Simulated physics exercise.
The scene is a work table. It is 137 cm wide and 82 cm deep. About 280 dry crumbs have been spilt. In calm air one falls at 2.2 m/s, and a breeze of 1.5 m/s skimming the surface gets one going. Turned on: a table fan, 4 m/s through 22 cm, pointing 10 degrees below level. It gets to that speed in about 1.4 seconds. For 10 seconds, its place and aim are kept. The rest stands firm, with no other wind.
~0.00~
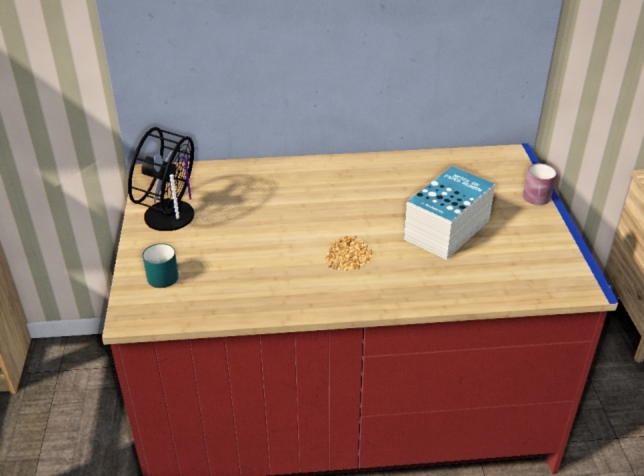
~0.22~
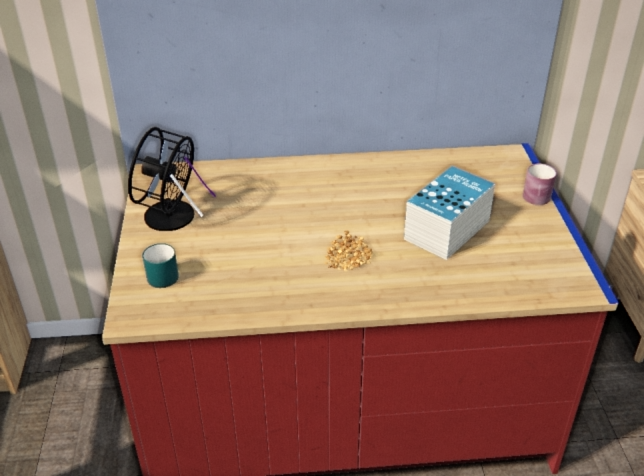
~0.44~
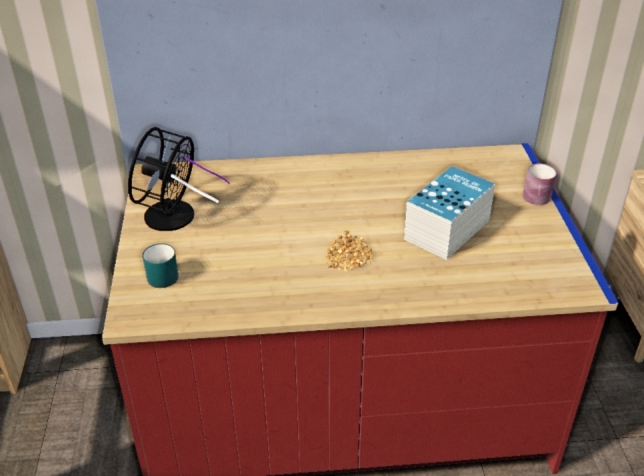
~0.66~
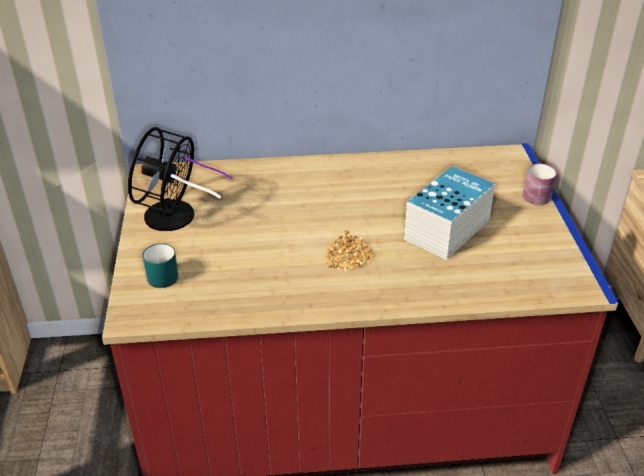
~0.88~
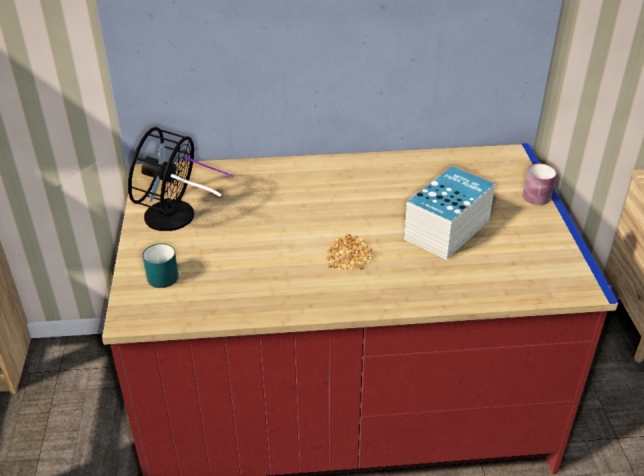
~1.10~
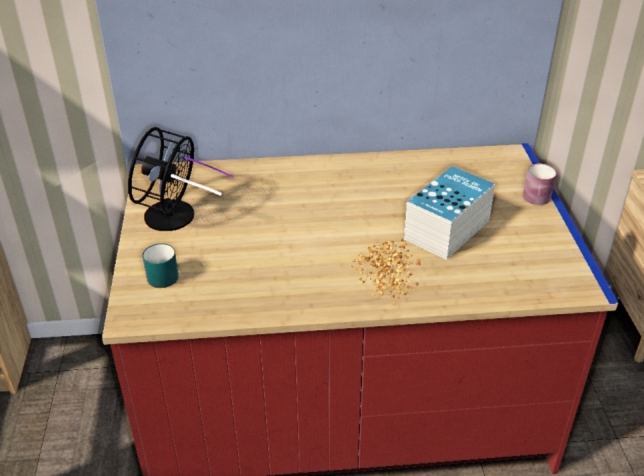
On a wooden work table, a black fan's ribbons lift and stream, then a pile of crumbs scatters rightward toward the front.
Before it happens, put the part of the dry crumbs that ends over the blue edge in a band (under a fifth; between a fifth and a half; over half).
The share beyond that edge will come out smaller than a fifth.
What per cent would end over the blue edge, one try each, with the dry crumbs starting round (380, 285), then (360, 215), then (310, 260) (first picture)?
About 0, 100 and 0 in a hundred, in that order.
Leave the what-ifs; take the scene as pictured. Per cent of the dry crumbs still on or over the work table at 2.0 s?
The share then is about 0 %.
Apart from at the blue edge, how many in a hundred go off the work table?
Estimate: Near 100 %.
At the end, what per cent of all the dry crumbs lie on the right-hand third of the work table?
0 %.
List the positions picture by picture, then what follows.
In the first frame, the middle of the dry crumbs is near (348, 255), none has stirred yet and the mouth of the table fan is at (162, 170).
In the second frame, the middle of the dry crumbs is near (346, 254), none has stirred yet and the blue edge is centred on (567, 213).
In the third frame, the middle of the dry crumbs is near (346, 254), none has stirred yet, the top of a book is at (452, 192) and the top of a mug is at (159, 253).
In the fourth frame, the middle of the dry crumbs is near (346, 254) and none has stirred yet.
In the fifth frame, the middle of the dry crumbs is near (352, 253) and about 1 % have left their places.
In the sixth frame, the middle of the dry crumbs is near (385, 267), the farthest in sight from the table fan is at (417, 285) and all have left their places.
After 2.0 s the count stands so, 0 % are over the blue edge.
After 3.2 s the count stands so, 0 % are over the blue edge.
After 5.5 s the count stands so, 0 % are over the blue edge.
After 10.0 s, at the end, 0 % are over the blue edge.
